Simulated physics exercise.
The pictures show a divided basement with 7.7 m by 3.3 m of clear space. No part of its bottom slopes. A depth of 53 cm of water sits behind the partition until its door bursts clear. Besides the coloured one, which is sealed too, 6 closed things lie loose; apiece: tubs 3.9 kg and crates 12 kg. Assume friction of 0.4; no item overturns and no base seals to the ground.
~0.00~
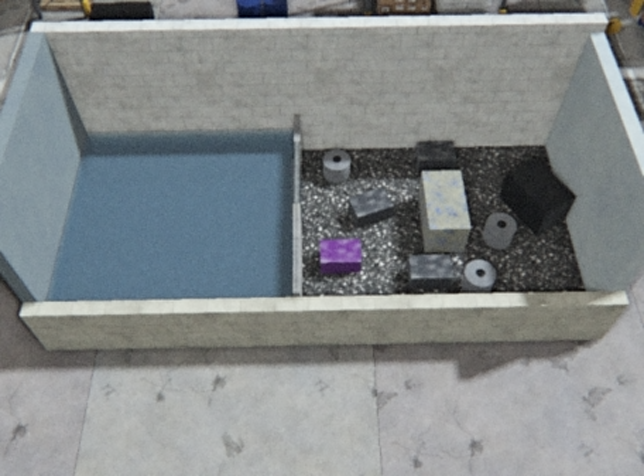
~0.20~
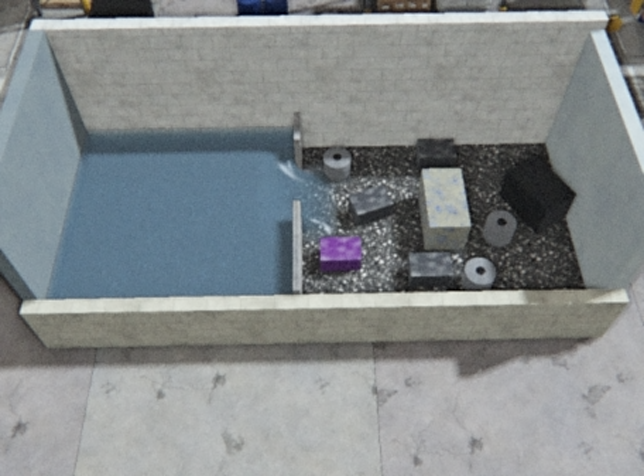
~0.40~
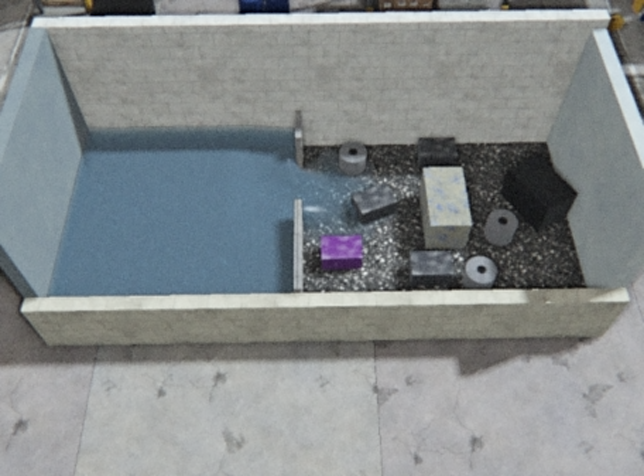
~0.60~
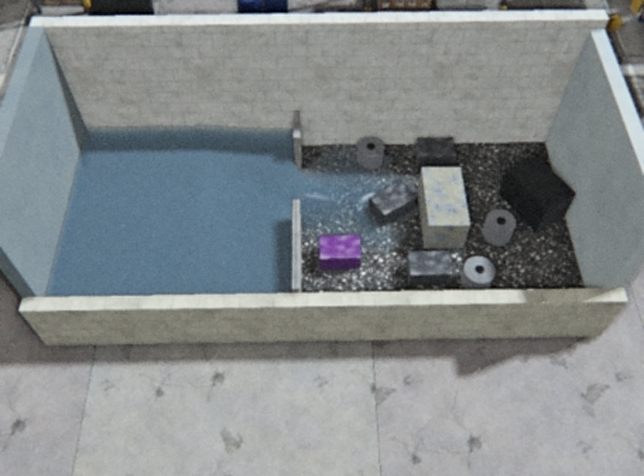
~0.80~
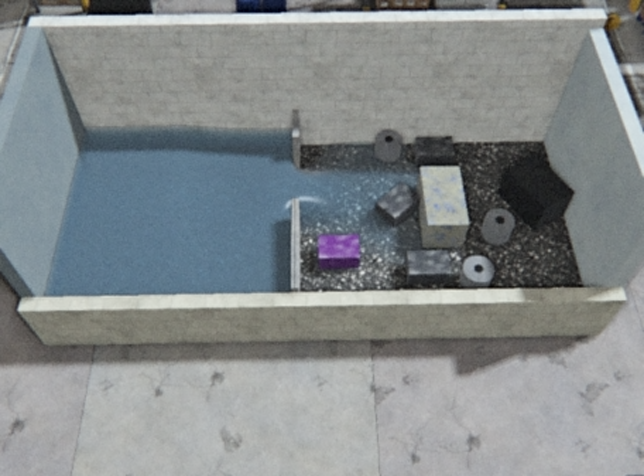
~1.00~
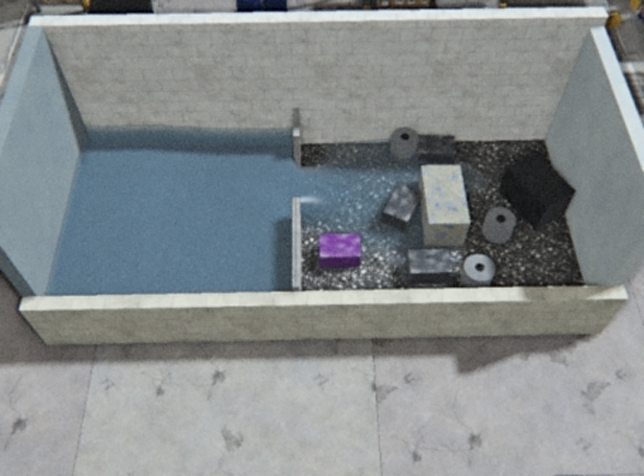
A walled, divided basement with an open top is seen from above at a steady angle, blue water filling its left side. On the speckled dark floor at right sit a purple crate near the divider, grey crates and tubs, a pale block and a black angular mass. A gap opens in the divider, water spreads rightward through it, and the rear tub and then a middle grey crate slide right, the crate turning, while the purple crate stays put.
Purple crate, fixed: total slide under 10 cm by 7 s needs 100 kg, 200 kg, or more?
Outcome: Light passes.
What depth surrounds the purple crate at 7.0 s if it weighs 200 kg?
Close to 18 cm deep.
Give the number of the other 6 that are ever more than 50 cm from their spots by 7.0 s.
I make it 6.
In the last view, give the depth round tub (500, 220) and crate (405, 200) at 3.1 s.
First about 3 cm, second about 4 cm.
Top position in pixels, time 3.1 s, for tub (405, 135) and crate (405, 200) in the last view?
Near (510, 154) and (502, 253).
After 1.4 s the purple crate would be 0 cm from its start with 100 kg and 0 cm from its start with 200 kg; 3 cm of water round it then.
After 3.1 s the purple crate would be 0 cm from its start with 100 kg and 0 cm from its start with 200 kg; 4 cm of water round it then.
After 4.9 s the purple crate would be 0 cm from its start with 100 kg and 0 cm from its start with 200 kg; 9 cm of water round it then.
After 7.0 s the purple crate would be 0 cm from its start with 100 kg and 0 cm from its start with 200 kg; 18 cm of water round it then.
